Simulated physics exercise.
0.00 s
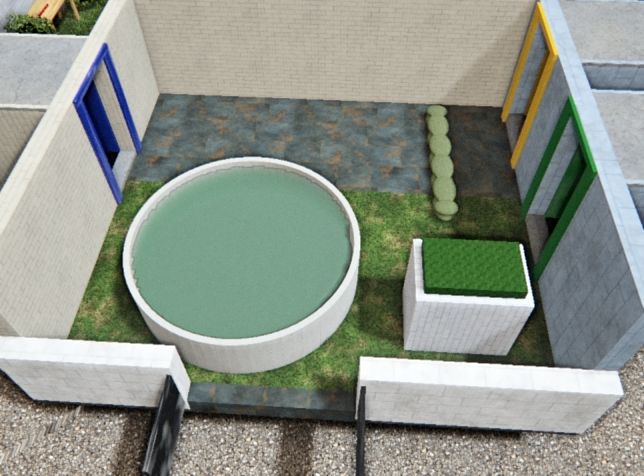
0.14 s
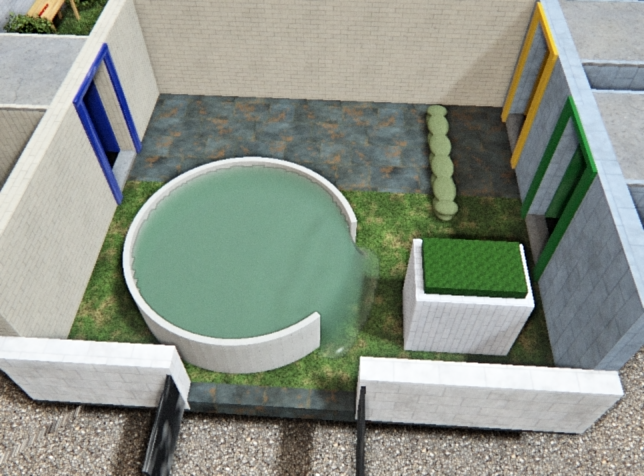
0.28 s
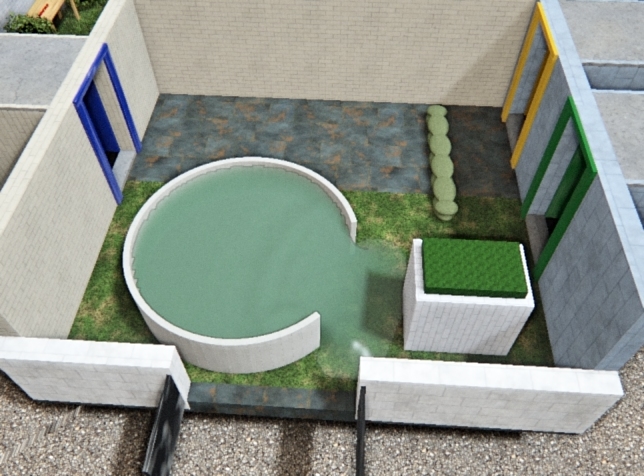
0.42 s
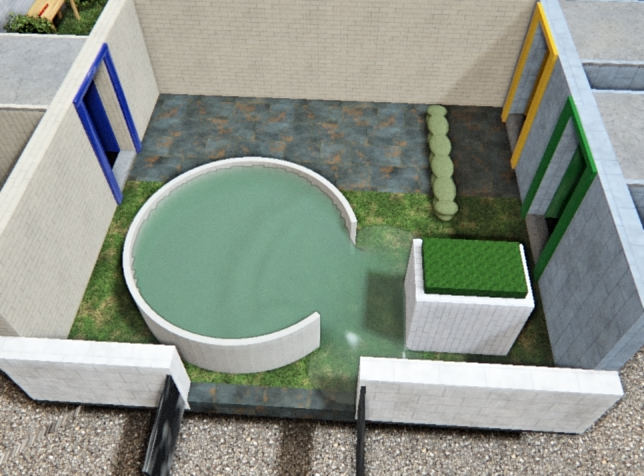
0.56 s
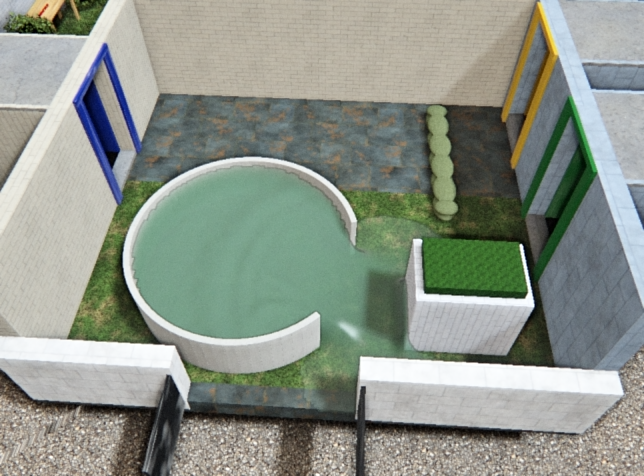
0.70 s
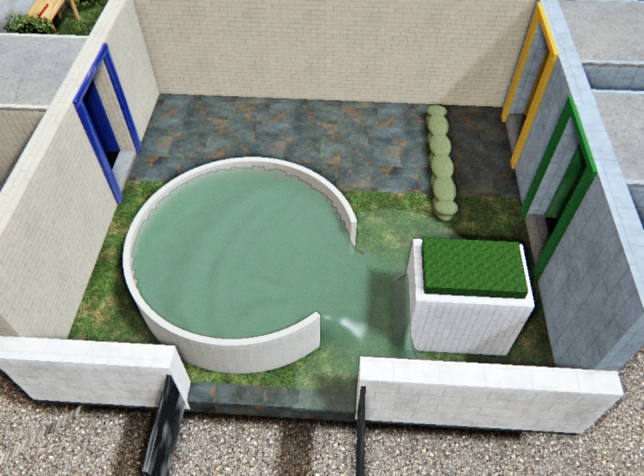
A large round pool of green water with a low white wall stands on the grass of a walled garden, seen from above by a still camera. A blue door frame is on the left wall, yellow and green ones on the right, and a white block topped with green sits beside the pool. The pool's right side opens, and water pours out, spreading across the grass around the block.
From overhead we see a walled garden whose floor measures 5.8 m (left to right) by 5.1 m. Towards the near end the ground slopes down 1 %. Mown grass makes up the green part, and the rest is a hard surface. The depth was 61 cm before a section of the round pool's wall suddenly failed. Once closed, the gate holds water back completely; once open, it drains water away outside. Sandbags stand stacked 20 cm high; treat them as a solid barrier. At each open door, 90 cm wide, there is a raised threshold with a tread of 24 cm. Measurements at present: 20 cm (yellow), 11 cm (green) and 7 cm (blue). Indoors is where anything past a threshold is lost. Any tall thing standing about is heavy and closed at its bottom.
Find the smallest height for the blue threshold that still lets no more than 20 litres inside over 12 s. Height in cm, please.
The blue threshold could go as low as about 6.5 cm.
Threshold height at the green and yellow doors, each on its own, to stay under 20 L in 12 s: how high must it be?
About 19 cm at green and about 18 cm at yellow.
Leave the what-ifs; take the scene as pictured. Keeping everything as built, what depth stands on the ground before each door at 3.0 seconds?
In cm: Yellow 5, green 24, blue 0.
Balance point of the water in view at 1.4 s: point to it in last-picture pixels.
It lies near (292, 283) in the last picture.
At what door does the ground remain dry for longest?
Blue door.
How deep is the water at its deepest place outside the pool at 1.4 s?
Max depth: Around 50 cm.
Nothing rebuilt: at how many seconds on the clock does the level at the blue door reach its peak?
Around 11.5 s, give or take.
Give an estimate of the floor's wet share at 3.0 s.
Wet share: Around 55 %.
After 1.4 s water covers 25 % of the floor, deepest (50 cm) near (383, 392); it has not reached the blue door.
After 3.0 s water covers 55 % of the floor, deepest (36 cm) near (493, 383); it has not reached the blue door.
After 12.0 s water covers 95 % of the floor, deepest (13 cm) near (528, 400); 10 cm at the blue door, 16 litres in over its 7 cm threshold.
At the blue door as built, the water arrived by 7.0 s and peaked near 10 cm at 11.4 s.
With a threshold of 5.5 cm, 34 litres would have come in within the 12 s; with 7.5 cm, 11 litres. So under 20 litres takes about 6.5 cm.
